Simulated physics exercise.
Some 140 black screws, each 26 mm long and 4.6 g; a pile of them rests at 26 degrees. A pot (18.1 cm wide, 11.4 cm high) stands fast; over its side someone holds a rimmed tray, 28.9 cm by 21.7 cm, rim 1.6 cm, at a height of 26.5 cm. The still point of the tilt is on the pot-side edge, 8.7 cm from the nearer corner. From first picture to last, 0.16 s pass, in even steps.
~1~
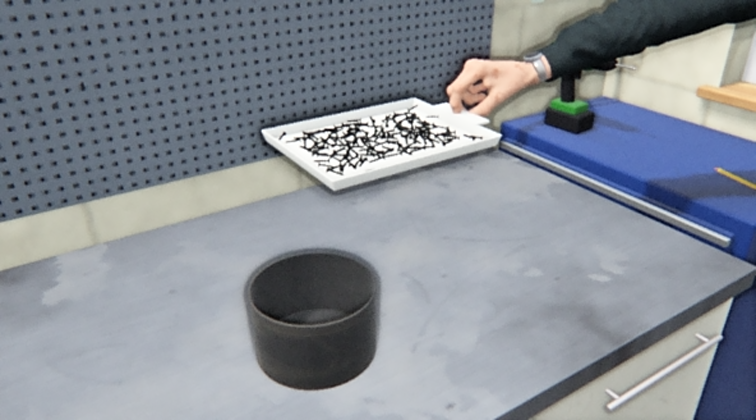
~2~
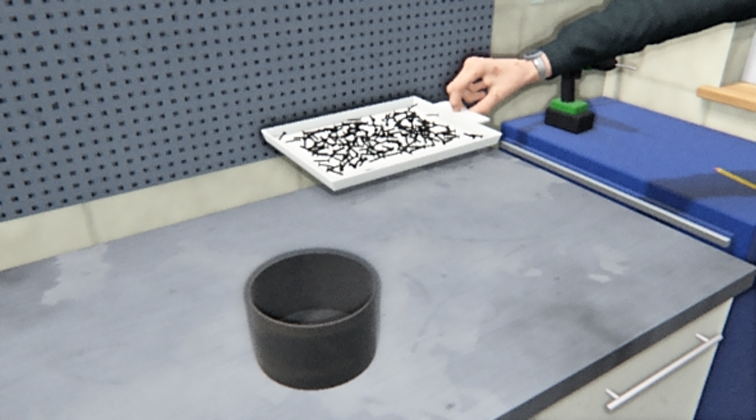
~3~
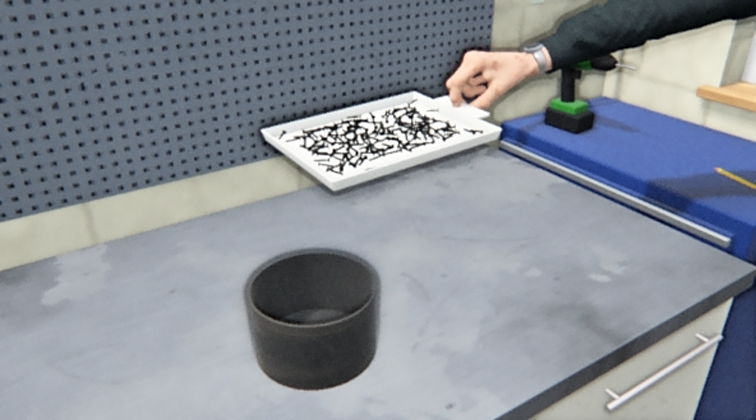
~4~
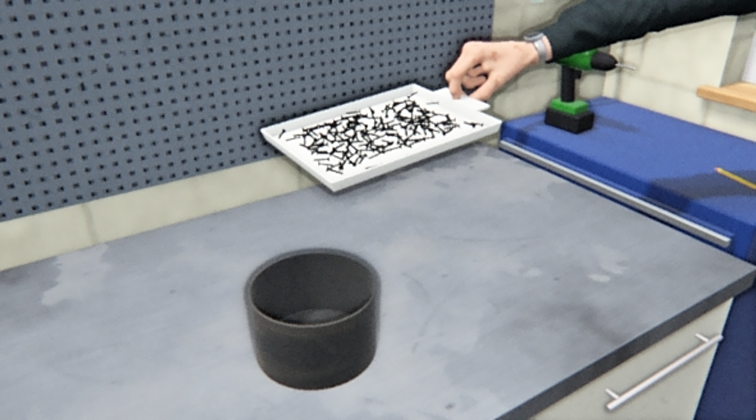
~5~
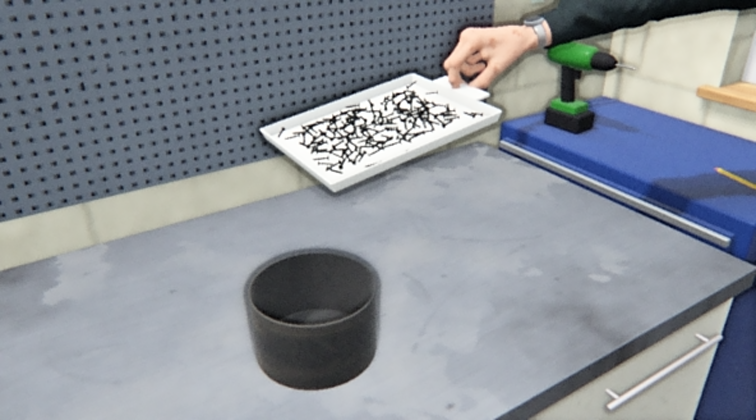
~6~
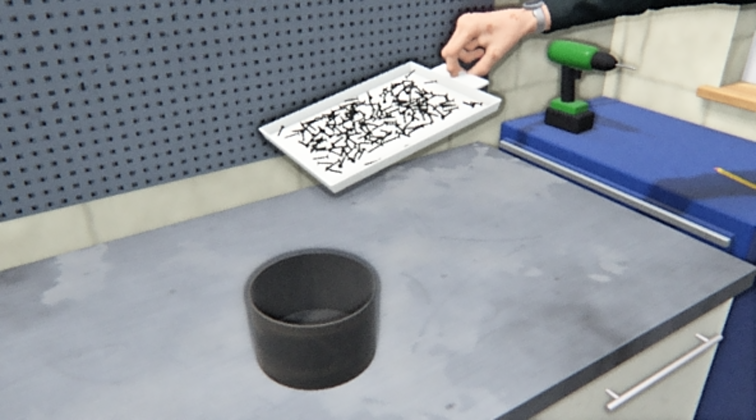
We see a hand holding a white rimmed tray covered with thin black pieces above a grey worktop, behind a dark round pot; the hand slowly raises the tray's far side, tilting it toward the pot.
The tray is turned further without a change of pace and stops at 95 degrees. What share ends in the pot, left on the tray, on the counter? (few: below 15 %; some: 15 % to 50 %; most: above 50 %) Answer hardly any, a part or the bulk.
In the pot: The bulk; left on the tray: Hardly any; on the counter: A part.
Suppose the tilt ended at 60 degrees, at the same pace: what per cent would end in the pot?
In that case some 55 per cent.
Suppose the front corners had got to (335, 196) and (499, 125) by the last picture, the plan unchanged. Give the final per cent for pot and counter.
Pot 60, counter 40.
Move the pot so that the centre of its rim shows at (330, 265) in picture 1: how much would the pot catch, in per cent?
Some 30 per cent.
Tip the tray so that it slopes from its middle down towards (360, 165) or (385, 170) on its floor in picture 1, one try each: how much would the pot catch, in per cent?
About 100 and 70 per cent.
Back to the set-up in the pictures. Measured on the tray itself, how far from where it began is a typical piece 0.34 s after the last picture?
About 7 cm.
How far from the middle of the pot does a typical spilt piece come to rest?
Some 20 cm.
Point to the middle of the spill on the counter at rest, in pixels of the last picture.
Near (218, 349).
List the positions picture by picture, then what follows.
Tray tilt 0 degrees, front corners at (334, 179) and (497, 135); middle of the pieces at (379, 137); pot at (313, 286), in the first frame.
Tray tilt 1 degrees, front corners at (334, 179) and (497, 133); middle of the pieces at (379, 137), in the second frame.
Tray tilt 2 degrees, front corners at (334, 179) and (497, 129); middle of the pieces at (379, 134), in the third frame.
Tray tilt 5 degrees, front corners at (333, 180) and (497, 121), lowest corner left front; middle of the pieces at (379, 130), in the fourth frame.
Tray tilt 9 degrees, front corners at (333, 181) and (497, 111), lowest corner left front; middle of the pieces at (378, 124), in the fifth frame.
Tray tilt 13 degrees, front corners at (332, 182) and (496, 100), lowest corner left front; middle of the pieces at (377, 118); pot at (313, 286), in the sixth frame.
Then, 0.34 s after the last picture, tilt 53 degrees; the tray holds 100 %, the pot 0 %.
Then, 0.56 s after the last picture, tilt 80 degrees; the tray holds 40 %, the pot 0 %.
Then, 0.90 s after the last picture, tilt 95 degrees; the tray holds 0 %, the pot 60 %.
In the end, pot 60 %, tray 0 %, counter 40 %.
